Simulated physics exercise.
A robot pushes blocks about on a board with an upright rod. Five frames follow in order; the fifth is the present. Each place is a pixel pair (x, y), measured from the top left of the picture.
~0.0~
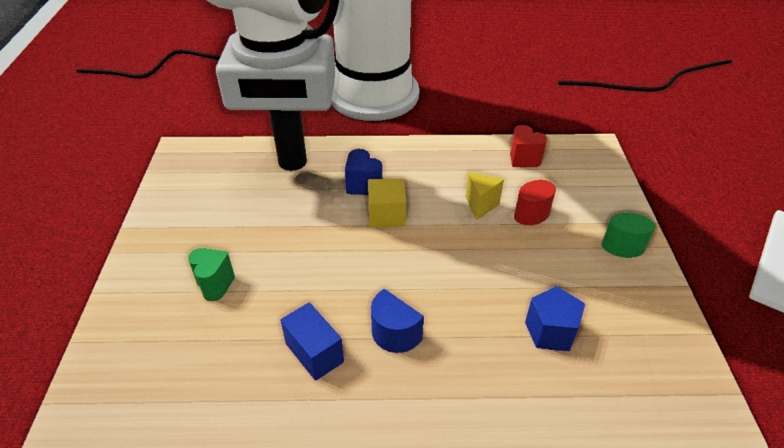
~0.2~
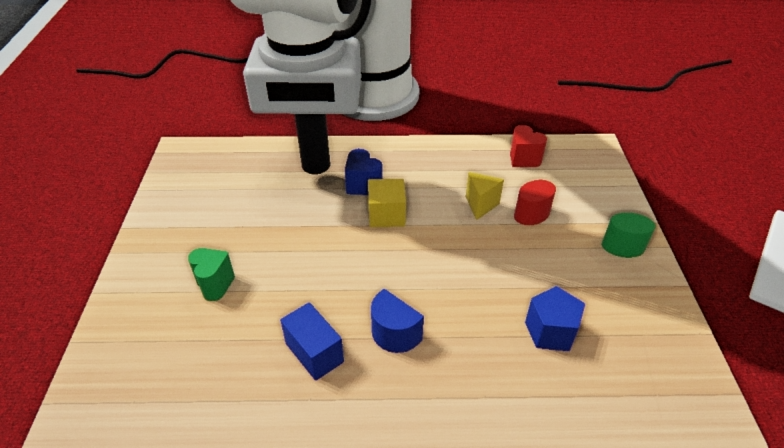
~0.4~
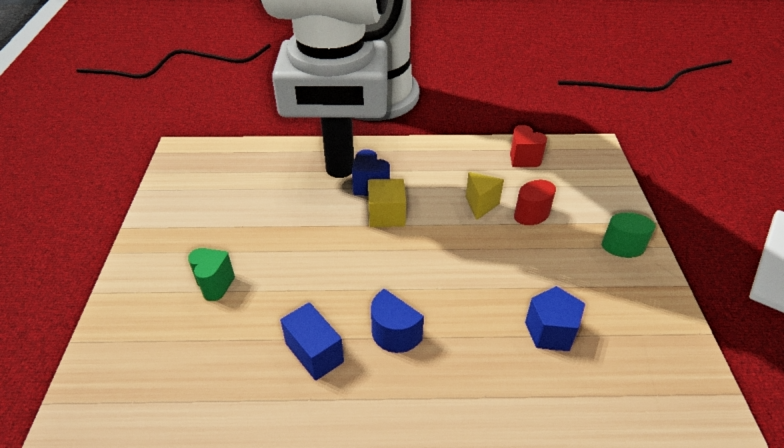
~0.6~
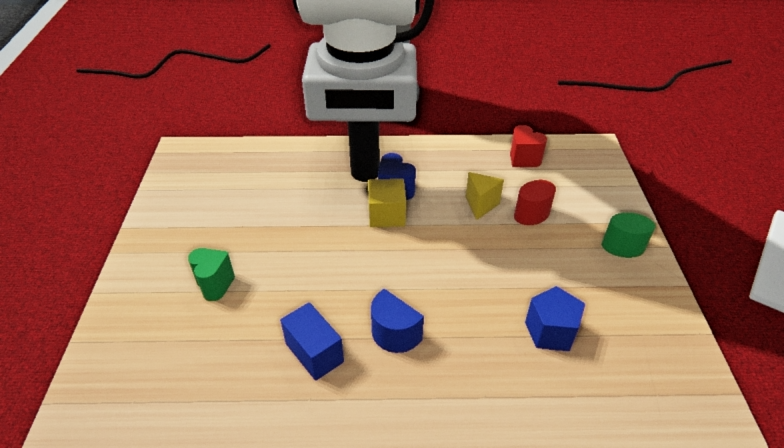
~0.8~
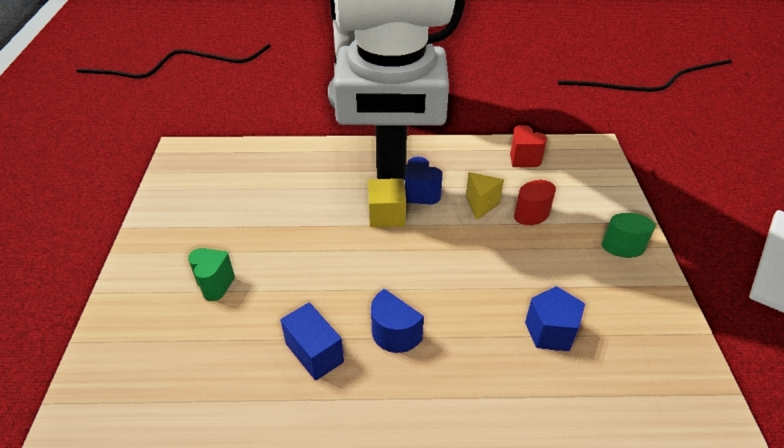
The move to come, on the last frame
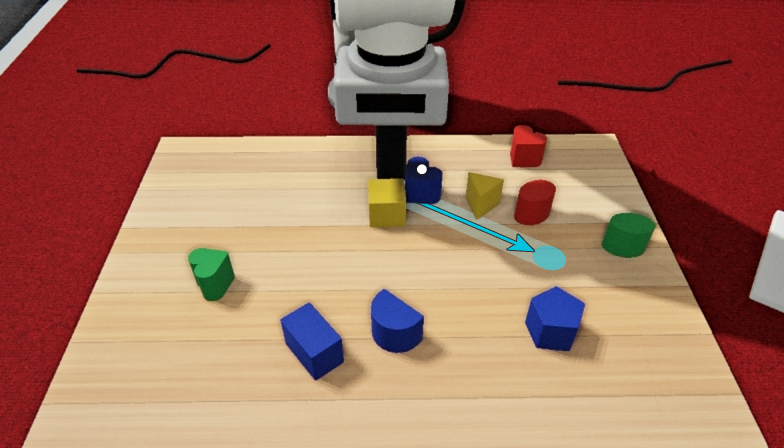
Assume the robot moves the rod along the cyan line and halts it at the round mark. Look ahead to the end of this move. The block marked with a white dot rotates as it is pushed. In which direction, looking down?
Looking down: Anticlockwise.
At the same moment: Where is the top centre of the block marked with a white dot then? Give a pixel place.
I'd say the block marked with a white dot ends with its top centre at (473, 174).
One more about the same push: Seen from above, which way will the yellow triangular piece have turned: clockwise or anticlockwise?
I'd predict that, seen from above, the yellow triangular piece rotates clockwise.
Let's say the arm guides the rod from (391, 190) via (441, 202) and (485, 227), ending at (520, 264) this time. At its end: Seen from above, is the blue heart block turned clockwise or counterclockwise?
Seen from overhead, it turns anticlockwise.
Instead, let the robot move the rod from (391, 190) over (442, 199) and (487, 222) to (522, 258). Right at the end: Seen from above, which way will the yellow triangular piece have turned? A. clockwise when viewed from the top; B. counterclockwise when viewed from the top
A.
Drawn move, straight from (391, 190) to (549, 258); the dot is on the blue heart block.
On the path given first. One third of the way, rod at (441, 197); yellow square at (391, 194), turned 25° clockwise; blue heart block at (468, 176), turned 45° anticlockwise; yellow triangular piece at (500, 181), turned 45° clockwise.
Two thirds of the way, rod at (495, 220); yellow square at (391, 194), turned 25° clockwise; blue heart block at (473, 174), turned 60° anticlockwise; yellow triangular piece at (504, 180), turned 55° clockwise.
At the end, rod at (553, 244); yellow square at (391, 194), turned 25° clockwise; blue heart block at (473, 174), turned 60° anticlockwise; yellow triangular piece at (504, 180), turned 55° clockwise; red oval still.
